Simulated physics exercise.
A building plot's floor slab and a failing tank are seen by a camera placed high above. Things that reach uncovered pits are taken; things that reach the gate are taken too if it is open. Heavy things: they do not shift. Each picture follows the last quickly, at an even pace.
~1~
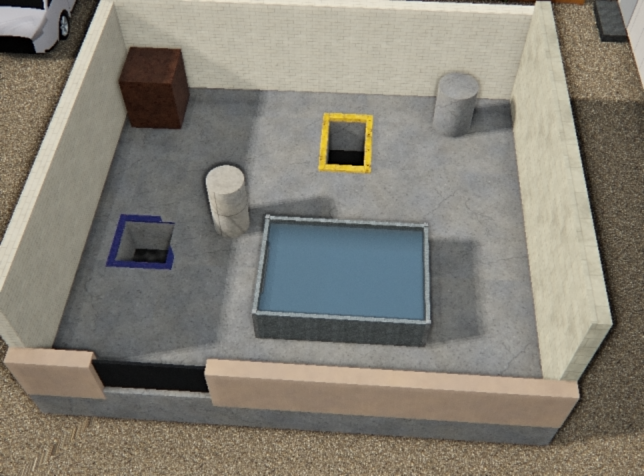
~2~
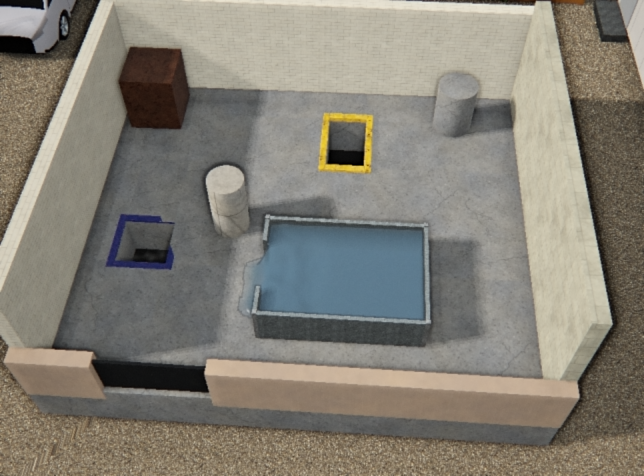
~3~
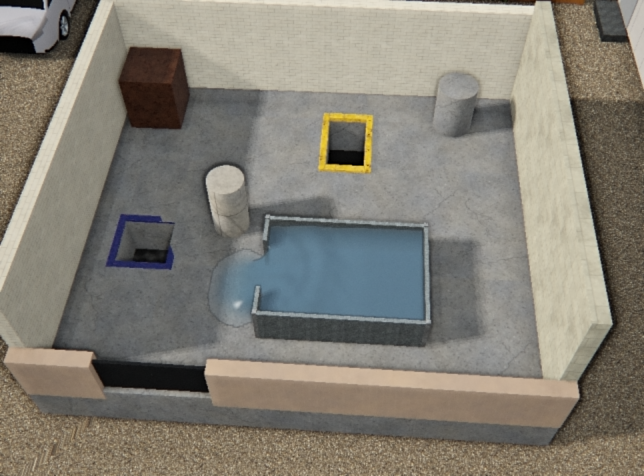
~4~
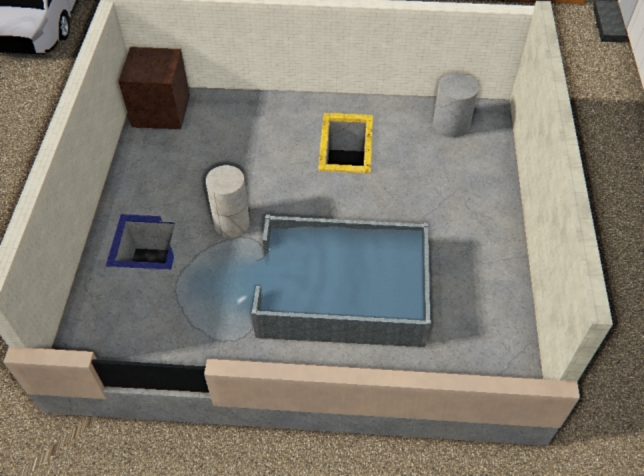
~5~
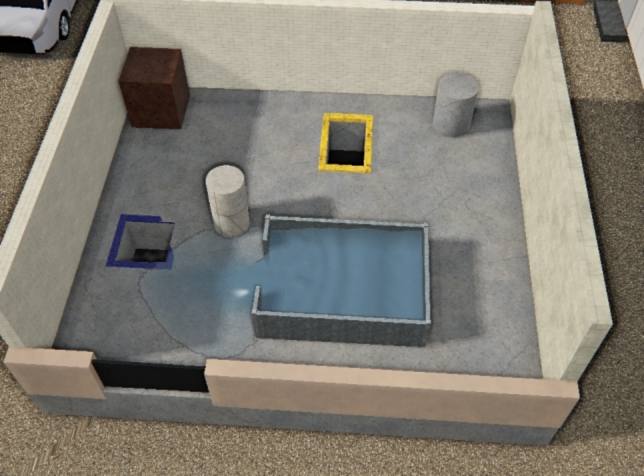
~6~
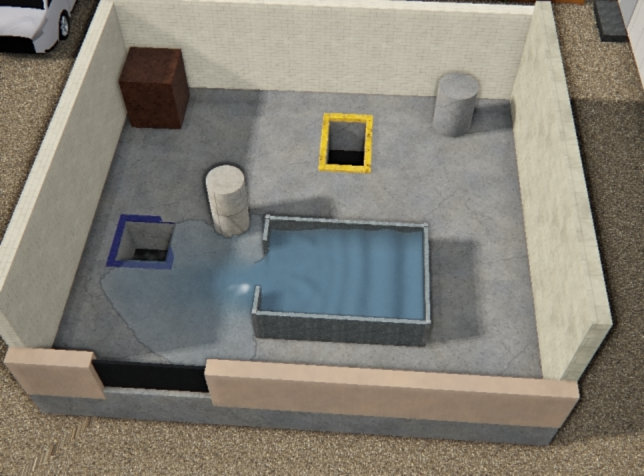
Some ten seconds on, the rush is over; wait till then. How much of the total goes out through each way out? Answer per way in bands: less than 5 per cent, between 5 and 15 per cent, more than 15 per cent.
Going out through each: The gate, less than 5 per cent; the blue pit, more than 15 per cent; the yellow pit, less than 5 per cent.
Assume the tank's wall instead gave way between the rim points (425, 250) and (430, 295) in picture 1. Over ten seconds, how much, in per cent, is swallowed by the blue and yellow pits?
Blue: 6 percent; yellow: 6 percent.
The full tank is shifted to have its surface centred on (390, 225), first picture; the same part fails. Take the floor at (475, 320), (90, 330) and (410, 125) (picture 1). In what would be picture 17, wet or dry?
Spot 1 unwetted, spot 2 wetted, and spot 3 unwetted.
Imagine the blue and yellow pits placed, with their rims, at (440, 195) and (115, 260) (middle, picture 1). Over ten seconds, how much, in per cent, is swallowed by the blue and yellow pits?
Blue 0%, yellow 40%.
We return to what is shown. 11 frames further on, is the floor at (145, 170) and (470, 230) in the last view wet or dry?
In turn, the two spots are soaked and high and dry.
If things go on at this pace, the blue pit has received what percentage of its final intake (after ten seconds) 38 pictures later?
Near 65 in a hundred.
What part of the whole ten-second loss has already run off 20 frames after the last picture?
My estimate is roughly 35 percent.
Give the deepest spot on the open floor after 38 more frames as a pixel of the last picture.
I'd say near (45, 373).
A moment on, water covers 20 % of the floor; the gate 0 %, the blue pit 3 %, the yellow pit 0 %.
Next, water covers 25 % of the floor; the gate 0 %, the blue pit 8 %, the yellow pit 0 %.
Then, water covers 30 % of the floor; the gate 0 %, the blue pit 14 %, the yellow pit 0 %.
Later, water covers 50 % of the floor; the gate 0 %, the blue pit 26 %, the yellow pit 0 %.
In the end, water covers 70 % of the floor; the gate 0 %, the blue pit 39 %, the yellow pit 0 %.
